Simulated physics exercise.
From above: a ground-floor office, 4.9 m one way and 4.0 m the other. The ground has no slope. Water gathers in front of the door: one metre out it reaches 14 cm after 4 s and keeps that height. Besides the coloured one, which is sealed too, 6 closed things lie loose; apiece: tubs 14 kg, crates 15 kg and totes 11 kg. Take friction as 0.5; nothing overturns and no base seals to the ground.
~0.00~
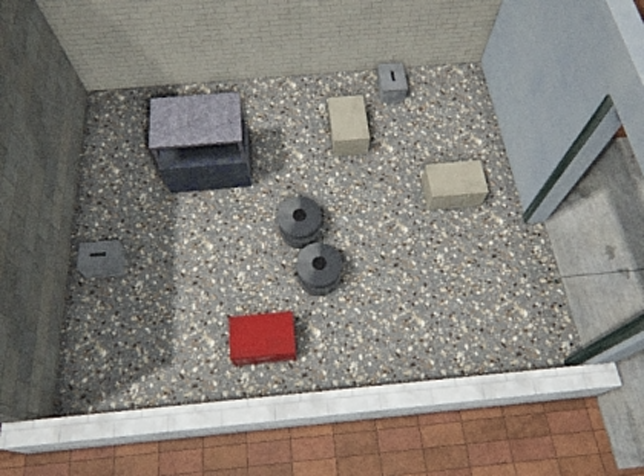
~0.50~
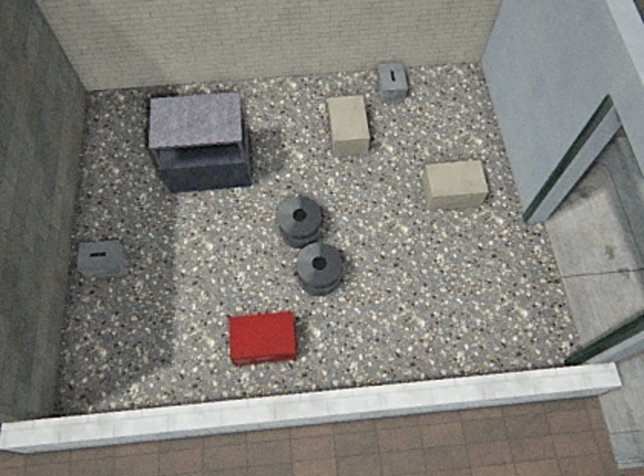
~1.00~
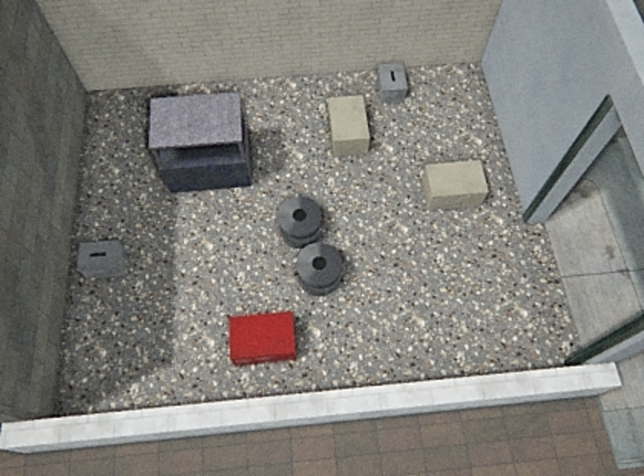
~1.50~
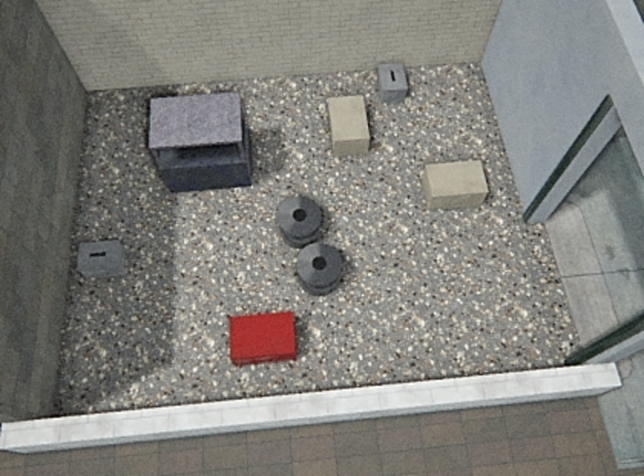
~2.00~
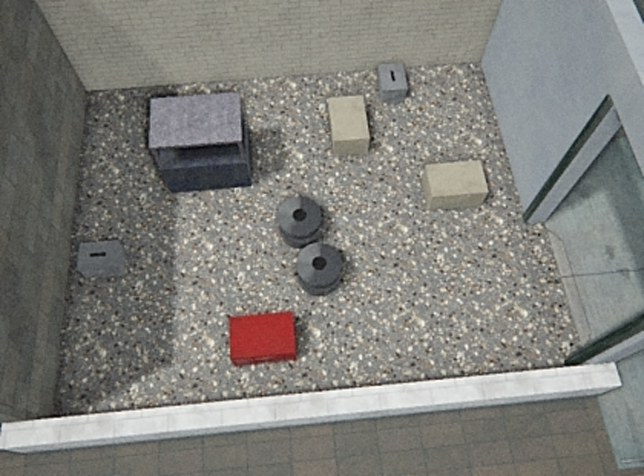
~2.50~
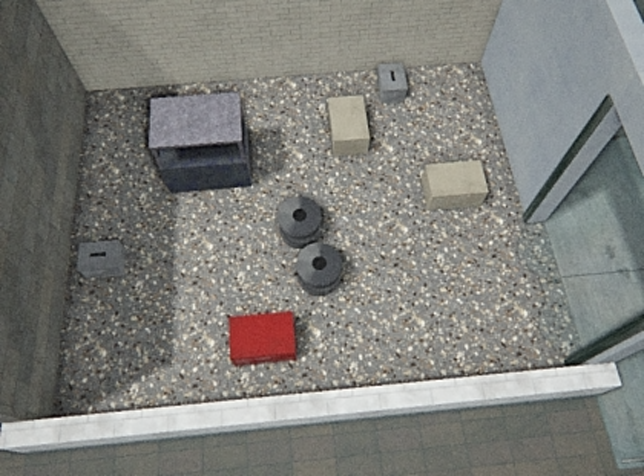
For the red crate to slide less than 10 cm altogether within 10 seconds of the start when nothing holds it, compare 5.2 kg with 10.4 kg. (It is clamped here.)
Verdict: Neither load is enough.
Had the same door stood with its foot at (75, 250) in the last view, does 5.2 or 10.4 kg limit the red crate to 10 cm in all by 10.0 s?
Then neither load is enough.
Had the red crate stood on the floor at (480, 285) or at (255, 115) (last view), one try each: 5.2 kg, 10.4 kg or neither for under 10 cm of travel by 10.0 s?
In turn: Neither holds; it takes the larger.
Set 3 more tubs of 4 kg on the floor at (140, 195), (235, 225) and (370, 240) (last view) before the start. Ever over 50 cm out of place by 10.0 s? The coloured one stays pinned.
In turn: Less, short of it, more.
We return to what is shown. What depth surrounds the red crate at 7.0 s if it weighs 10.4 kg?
About 4 cm.
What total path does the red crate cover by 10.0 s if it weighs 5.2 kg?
About 200 cm.
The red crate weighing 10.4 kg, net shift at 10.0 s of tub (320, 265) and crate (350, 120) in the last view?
In that order: 5 cm, 0 cm.
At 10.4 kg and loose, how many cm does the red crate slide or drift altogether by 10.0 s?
Some 120 cm in all.
After 3.5 s the red crate would be 0 cm from its start with 5.2 kg and 0 cm from its start with 10.4 kg; 0 cm of water round it then.
After 4.5 s the red crate would be 0 cm from its start with 5.2 kg and 0 cm from its start with 10.4 kg; 0 cm of water round it then.
After 7.0 s the red crate would be 63 cm from its start with 5.2 kg and 42 cm from its start with 10.4 kg; 4 cm of water round it then.
After 10.0 s the red crate would be 157 cm from its start with 5.2 kg and 112 cm from its start with 10.4 kg; 5 cm of water round it then.
